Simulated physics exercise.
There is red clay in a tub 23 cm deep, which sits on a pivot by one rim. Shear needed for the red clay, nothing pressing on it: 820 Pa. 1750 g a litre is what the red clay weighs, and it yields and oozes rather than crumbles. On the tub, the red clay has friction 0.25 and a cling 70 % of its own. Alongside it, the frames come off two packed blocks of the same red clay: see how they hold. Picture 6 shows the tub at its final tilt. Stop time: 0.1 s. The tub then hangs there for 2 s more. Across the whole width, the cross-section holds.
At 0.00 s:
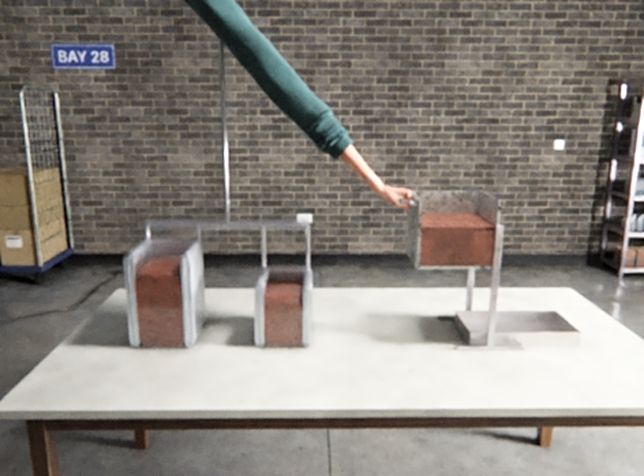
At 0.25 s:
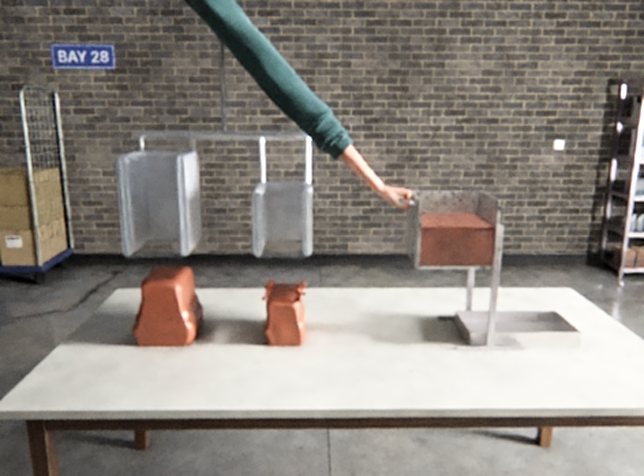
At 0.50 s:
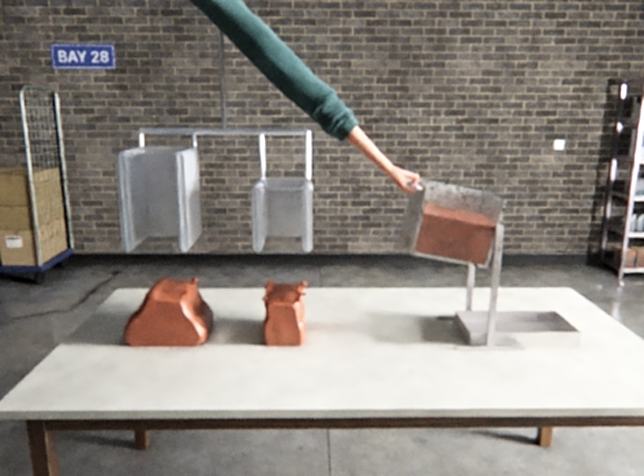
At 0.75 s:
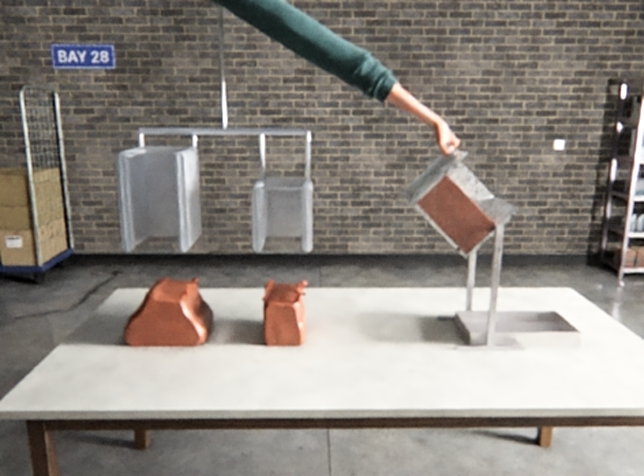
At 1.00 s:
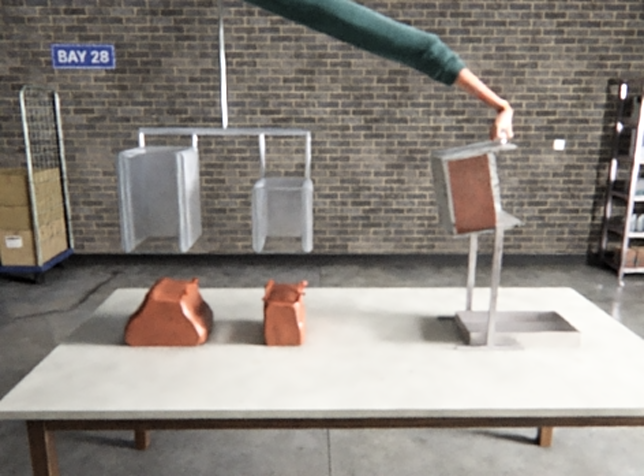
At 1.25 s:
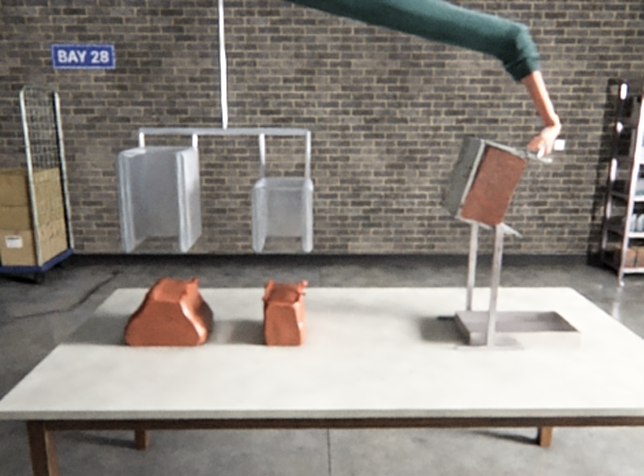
A green-sleeved arm reaches over a pale table in a brick-walled loading bay, seen from the front by a still camera. Two grey casings surround red clay blocks at left, while a clear-sided tub of red clay sits on a stand at right. The casings rise, the larger block slumps and widens while the smaller barely changes, and the hand swings the tub up and over rightward, clay still inside.
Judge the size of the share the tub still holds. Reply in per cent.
Some 40 per cent.
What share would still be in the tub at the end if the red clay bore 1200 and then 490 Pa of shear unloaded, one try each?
Expect about 45 in a hundred, then about 35 in a hundred.
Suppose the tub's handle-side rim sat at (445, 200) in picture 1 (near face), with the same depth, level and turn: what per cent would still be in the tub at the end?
In that case close to 50 %.
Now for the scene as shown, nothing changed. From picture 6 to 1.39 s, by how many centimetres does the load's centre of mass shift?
It has gone close to 6 cm.
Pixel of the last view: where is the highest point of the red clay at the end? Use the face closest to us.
Looking at the last picture, I'd put it at about (491, 195).
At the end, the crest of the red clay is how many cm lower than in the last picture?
16 cm.
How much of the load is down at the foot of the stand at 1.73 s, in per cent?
30 per cent.
After 1.39 s, the tub is at 106 degrees and holds 100 %.
After 1.56 s, the tub is at 106 degrees and holds 50 %.
After 1.73 s, the tub is at 106 degrees and holds 40 %.
After 1.90 s, the tub is at 106 degrees and holds 40 %.
After 3.25 s, at the end, the tub is at 106 degrees and holds 40 %.
